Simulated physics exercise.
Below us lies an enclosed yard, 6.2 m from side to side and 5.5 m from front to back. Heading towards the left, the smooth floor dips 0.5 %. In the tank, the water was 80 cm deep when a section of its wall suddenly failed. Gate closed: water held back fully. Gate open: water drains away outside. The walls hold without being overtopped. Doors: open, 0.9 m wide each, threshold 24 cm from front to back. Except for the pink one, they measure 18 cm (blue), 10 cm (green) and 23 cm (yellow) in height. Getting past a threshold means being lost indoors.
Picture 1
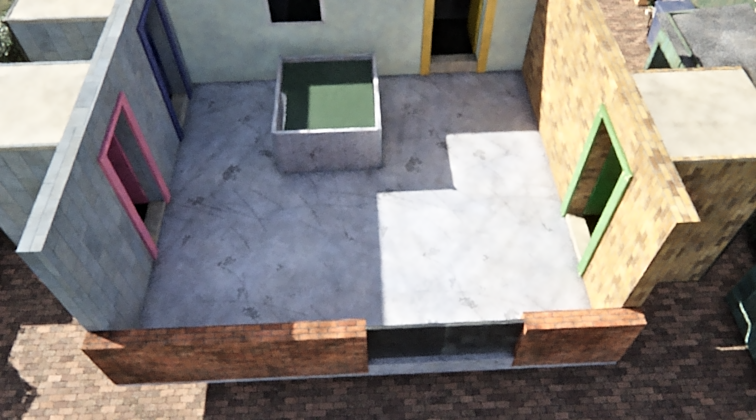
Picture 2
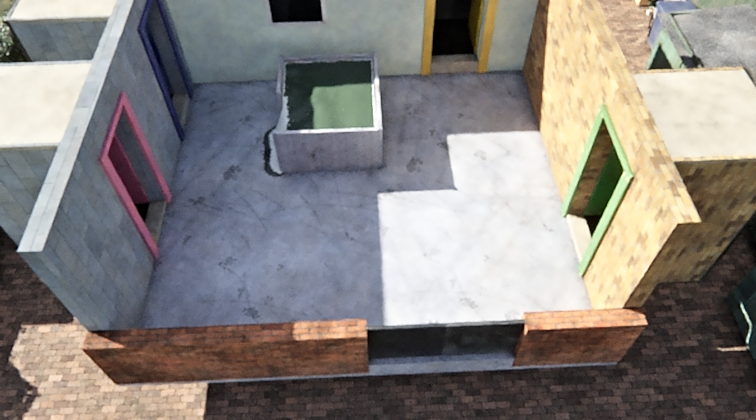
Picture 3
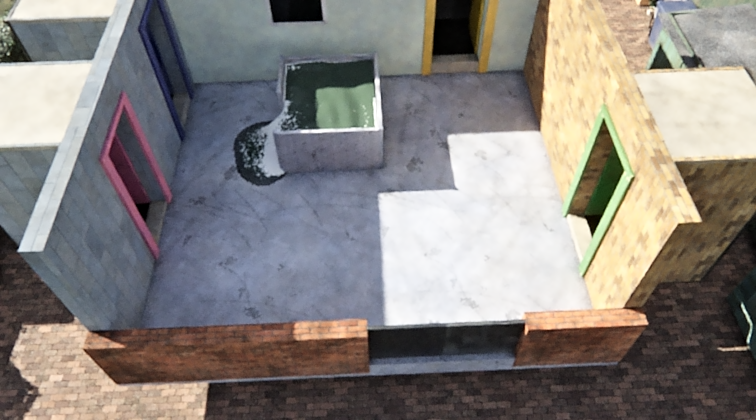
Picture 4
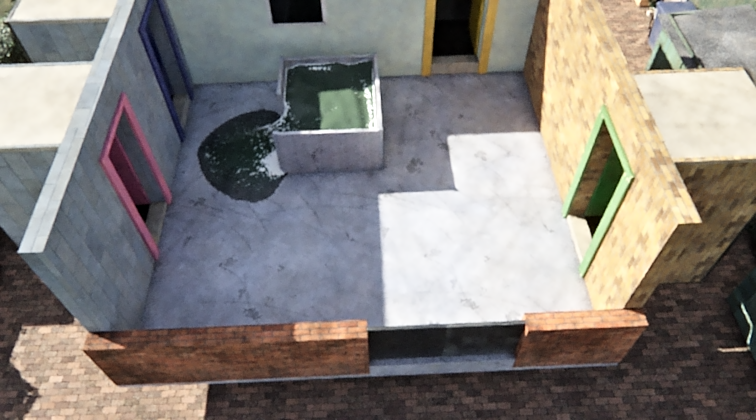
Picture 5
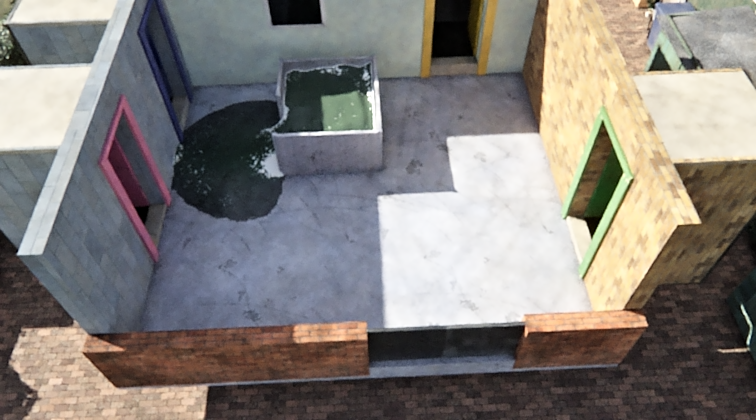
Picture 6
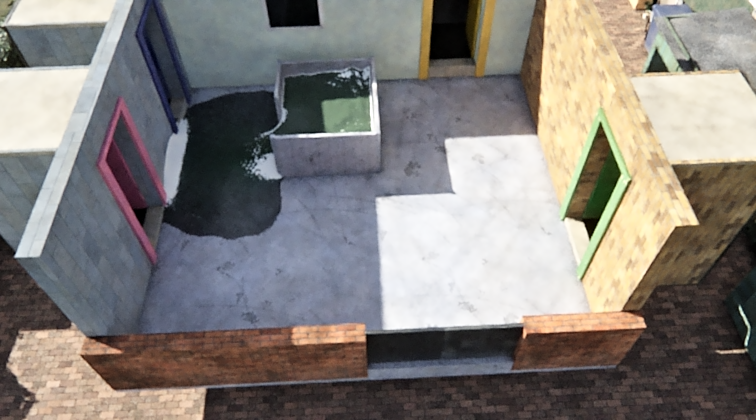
In this clip, an overhead view shows an enclosed yard with a square tank of dark green water; water pours from the tank's left side and spreads across the smooth grey floor toward the pink-framed and blue-framed doorways.
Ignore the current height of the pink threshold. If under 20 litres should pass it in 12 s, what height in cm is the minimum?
The minimum is around 19 cm.
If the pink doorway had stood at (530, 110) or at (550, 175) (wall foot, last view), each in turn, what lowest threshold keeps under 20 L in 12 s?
First place around 6.5 cm, second around 6.0 cm.
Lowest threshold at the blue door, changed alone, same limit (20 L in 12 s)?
Blue: Roughly 24 cm.
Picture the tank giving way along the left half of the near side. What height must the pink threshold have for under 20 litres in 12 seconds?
Then 10.5 cm.
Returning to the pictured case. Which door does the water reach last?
Last: Green.
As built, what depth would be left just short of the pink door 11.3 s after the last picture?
Depth: Near 5.5 cm.
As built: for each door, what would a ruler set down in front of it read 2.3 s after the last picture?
Lab note, depth in cm: Pink 14; blue 23; green 0; yellow 0.
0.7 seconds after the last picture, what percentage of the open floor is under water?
Roughly 20 percent.
Then, 0.7 s after the last picture water covers 20 % of the floor, deepest (44 cm) near (187, 161); 23 cm at the pink door, 17 litres in over its 8 cm threshold.
Then, 2.3 s after the last picture water covers 35 % of the floor, deepest (28 cm) near (190, 97); 14 cm at the pink door, 89 litres in over its 8 cm threshold.
Then, 11.3 s after the last picture water covers 100 % of the floor, deepest (10 cm) near (489, 78); 6 cm at the pink door, 127 litres in over its 8 cm threshold.
At the pink door as built, the water peaked near 23 cm, 0.7 s after the last picture.
With a threshold of 16 cm, 34 litres would have come in within the 12 s; with 22 cm, 9 litres. So under 20 litres takes about 19 cm.
